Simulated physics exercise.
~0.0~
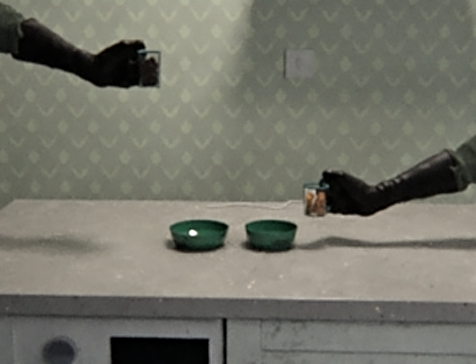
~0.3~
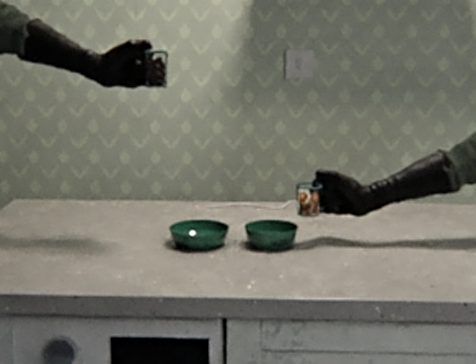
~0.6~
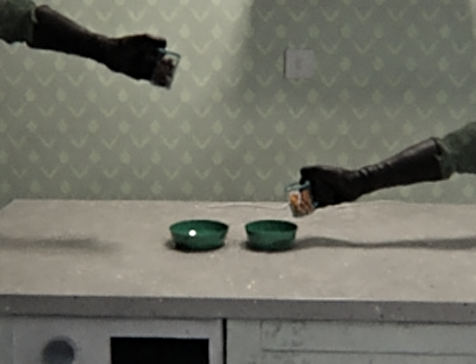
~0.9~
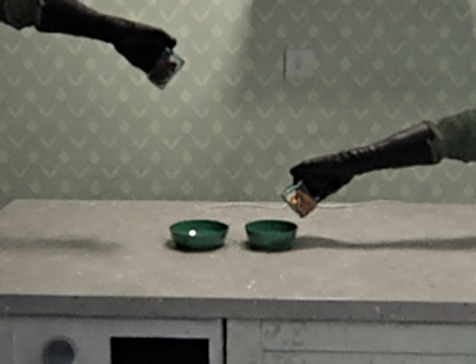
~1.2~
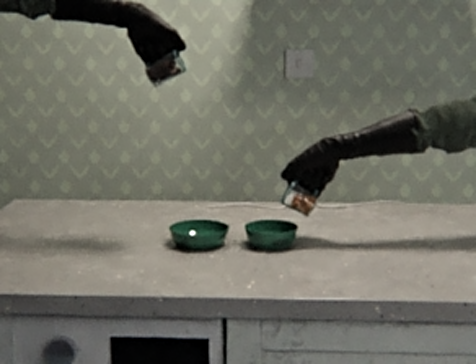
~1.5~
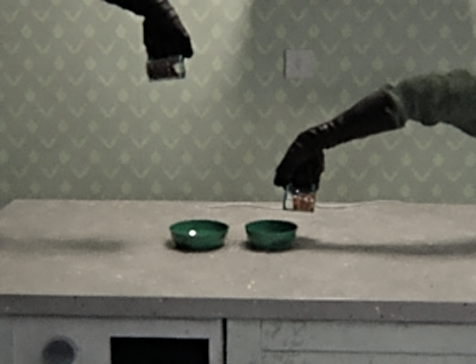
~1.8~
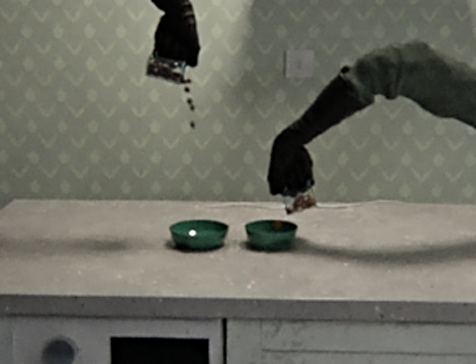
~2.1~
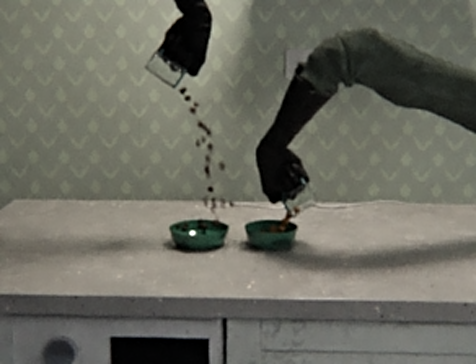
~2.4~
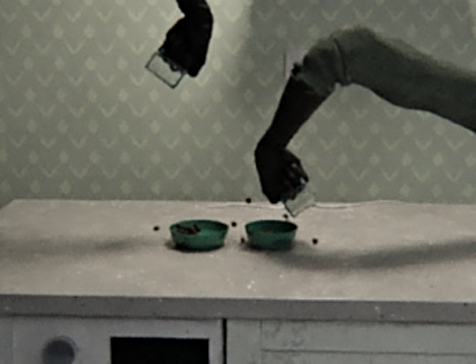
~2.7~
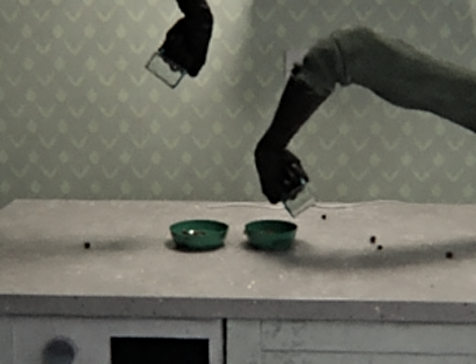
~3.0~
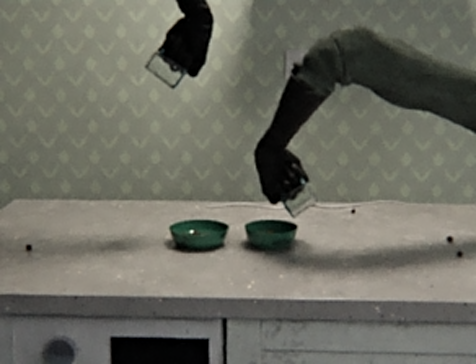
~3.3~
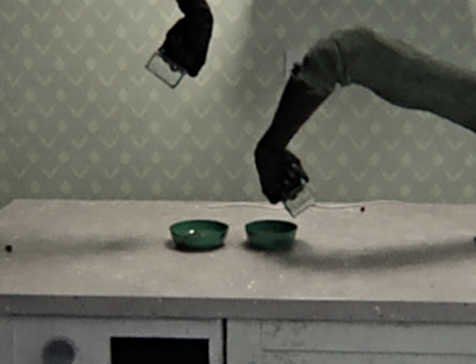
On a pale counter against patterned green wallpaper, two green dishes sit side by side while two dark-gloved hands hold small clear cups, the left one high up and the right one just above its dish. The hands move inward and gradually tilt the cups. Dark bits fall in a long stream from the left cup, while reddish-brown pieces drop a short way into the right dish. Several dark bits bounce out and scatter both ways across the counter. Both cups end up tipped and empty, with most of the dark bits in the left dish, some outside it, and none of the right cup's contents spilled.
